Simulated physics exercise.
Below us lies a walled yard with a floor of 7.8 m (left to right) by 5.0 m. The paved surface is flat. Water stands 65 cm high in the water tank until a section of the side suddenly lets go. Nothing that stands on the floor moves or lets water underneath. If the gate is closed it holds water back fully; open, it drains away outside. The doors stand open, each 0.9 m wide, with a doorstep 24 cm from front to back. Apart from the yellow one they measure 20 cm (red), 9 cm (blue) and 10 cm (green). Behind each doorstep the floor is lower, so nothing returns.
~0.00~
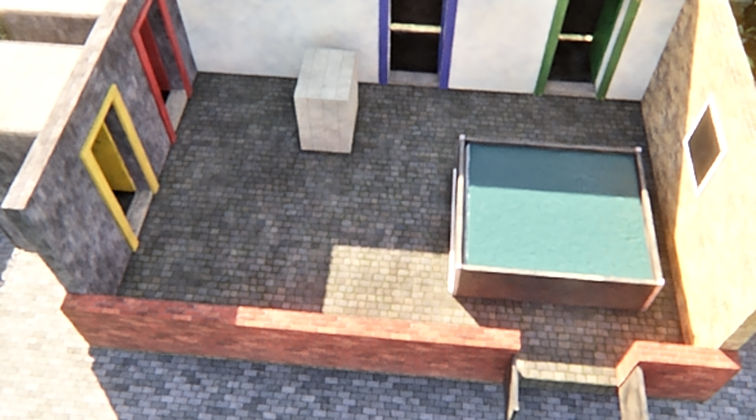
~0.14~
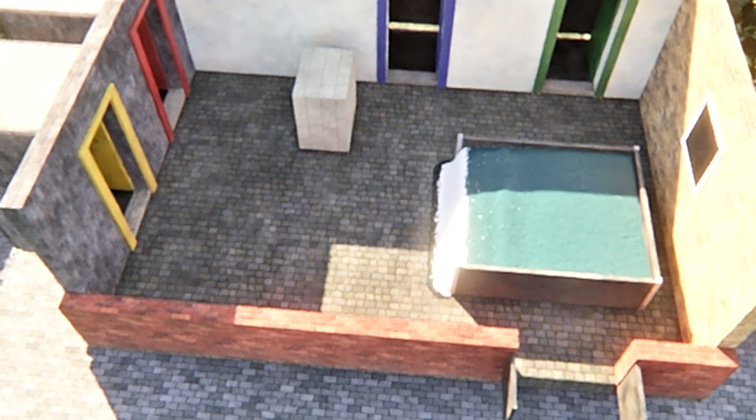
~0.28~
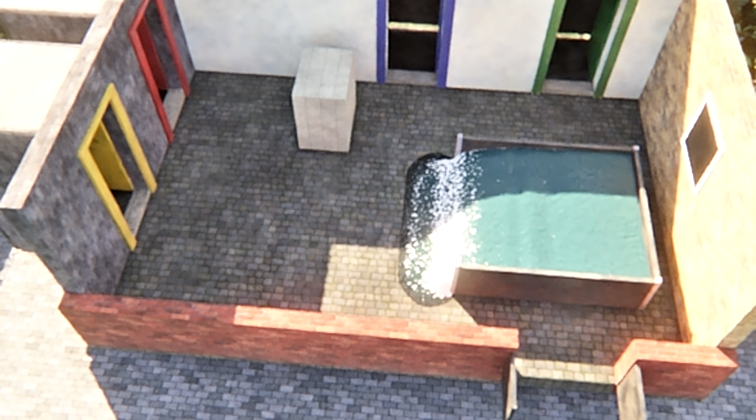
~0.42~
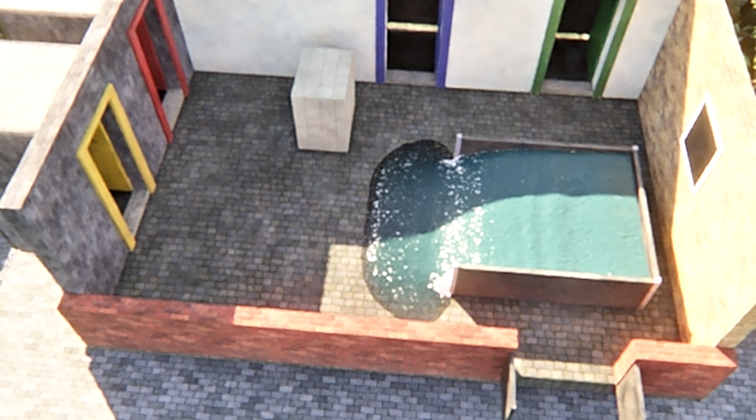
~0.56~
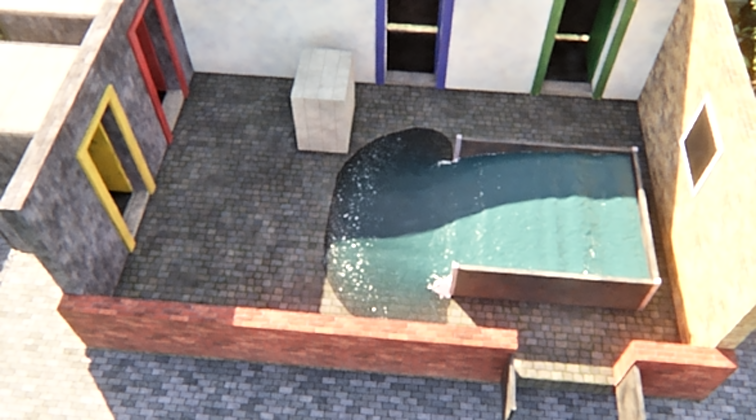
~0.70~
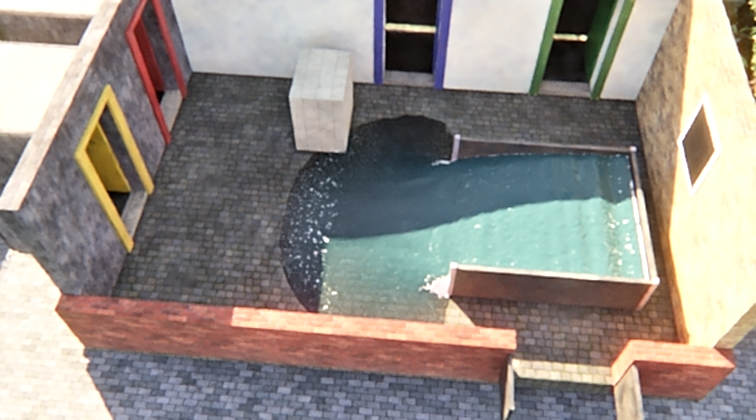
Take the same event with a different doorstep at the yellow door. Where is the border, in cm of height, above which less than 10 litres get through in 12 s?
At least 29 cm or so.
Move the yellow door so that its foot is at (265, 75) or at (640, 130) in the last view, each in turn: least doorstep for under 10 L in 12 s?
About 18 and 19 cm.
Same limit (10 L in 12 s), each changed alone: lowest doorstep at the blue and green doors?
Roughly 11.5 cm at blue and 12.5 cm at green.
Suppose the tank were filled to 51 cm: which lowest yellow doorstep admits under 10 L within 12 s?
Then roughly 22 cm.
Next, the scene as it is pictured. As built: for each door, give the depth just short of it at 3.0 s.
Depths in cm: Red 20, yellow 32, blue 11, green 0.
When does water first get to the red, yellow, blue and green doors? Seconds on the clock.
Red 1.8 s, yellow 1.3 s, blue 1.6 s, green 3.8 s.
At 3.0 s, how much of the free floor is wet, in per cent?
Some 70 per cent of it.
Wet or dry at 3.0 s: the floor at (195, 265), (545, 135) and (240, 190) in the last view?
In that order: Flooded, not reached, wet.
After 1.4 s water covers 50 % of the floor, deepest (28 cm) near (438, 260); 12 cm at the yellow door, 0 litres in over its 9 cm doorstep.
After 3.0 s water covers 70 % of the floor, deepest (38 cm) near (129, 326); 32 cm at the yellow door, 166 litres in over its 9 cm doorstep.
After 12.0 s water covers 95 % of the floor, deepest (16 cm) near (682, 373); 8 cm at the yellow door, 409 litres in over its 9 cm doorstep.
At the yellow door as built, the water arrived by 1.4 s and peaked near 32 cm at 3.4 s.
Run again over the same 12 s with other heights there, 27 litres in over 26 cm, 0 litres over 35 cm. The limit of 10 litres is kept from about 29 cm up.
